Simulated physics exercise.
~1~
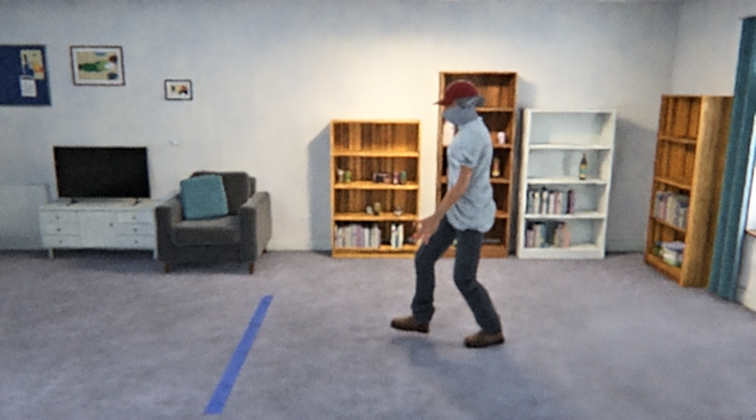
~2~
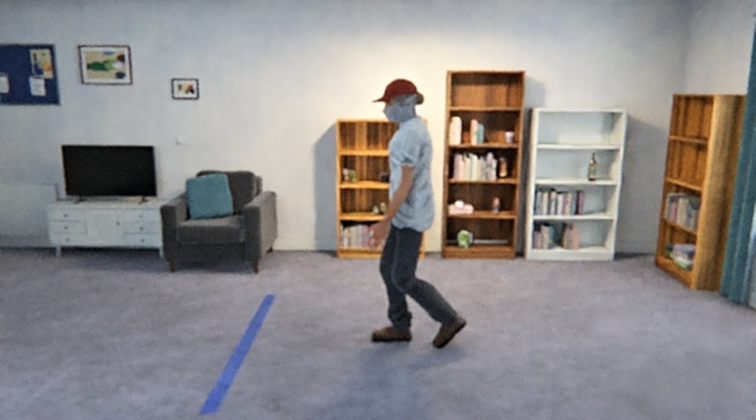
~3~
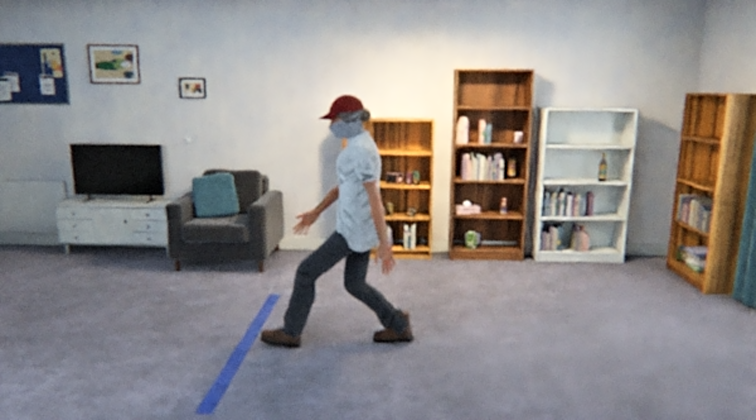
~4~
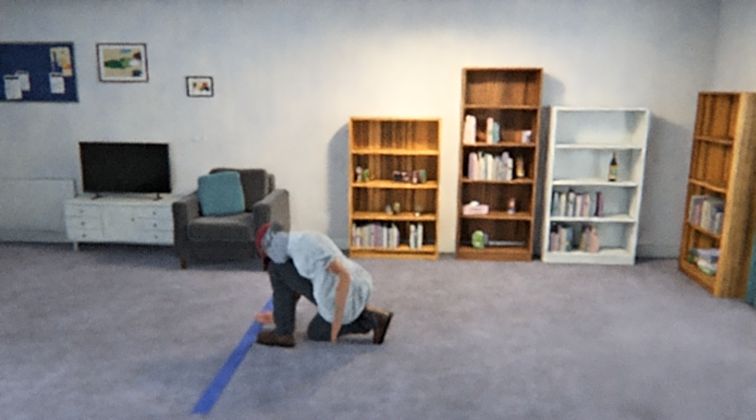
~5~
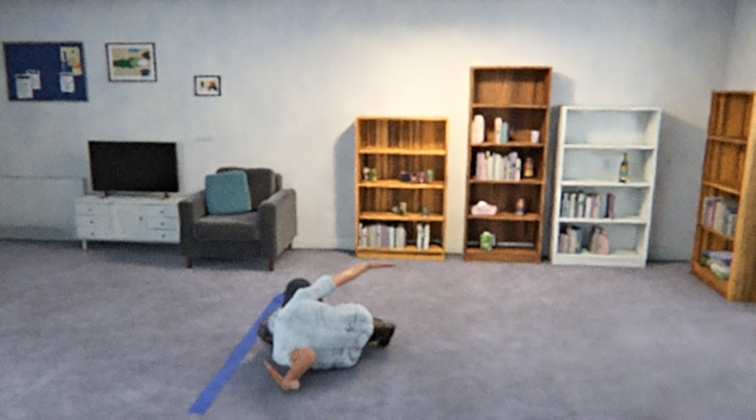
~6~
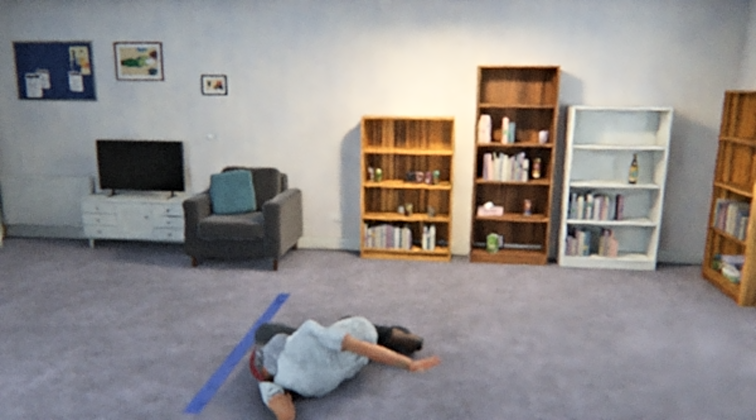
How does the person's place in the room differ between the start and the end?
At the start the person is upright in front of the bookcases, well to the right of the blue tape. At the end the person lies on the carpet farther left and lower in view, just short of the tape.
